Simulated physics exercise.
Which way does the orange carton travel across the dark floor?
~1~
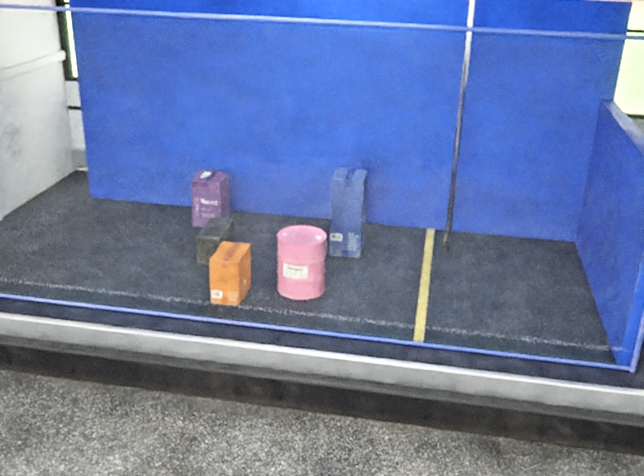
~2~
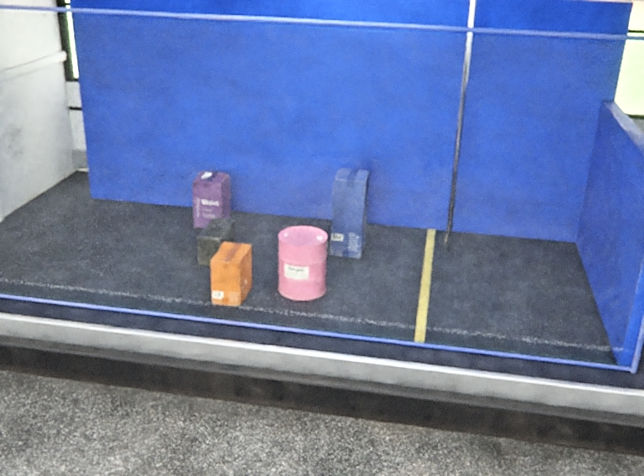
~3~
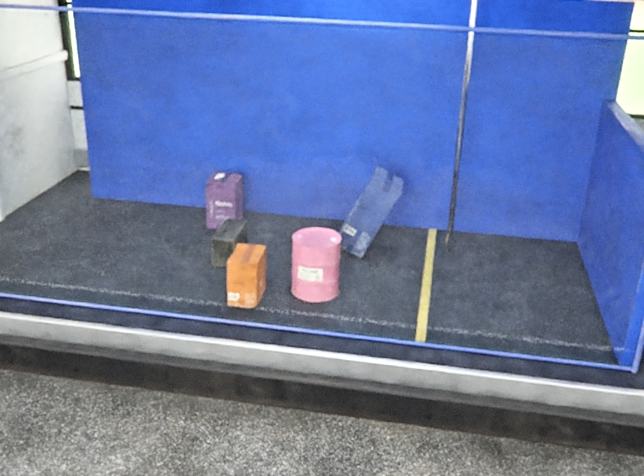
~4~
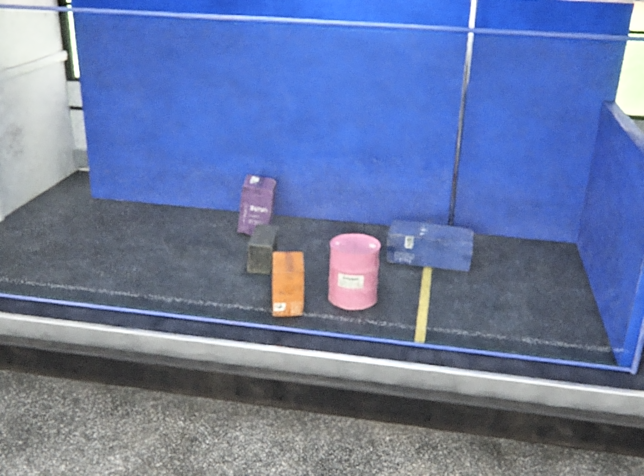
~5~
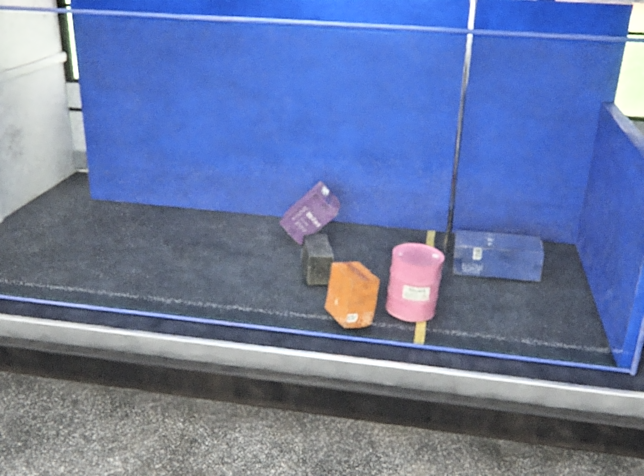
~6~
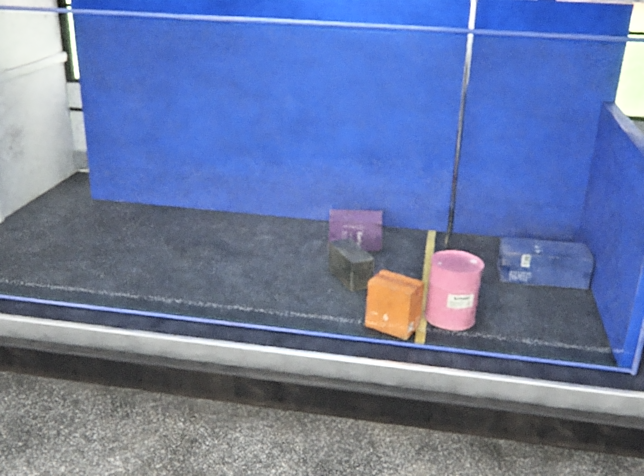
The orange carton moves to the right, stopping just short of the yellow line.
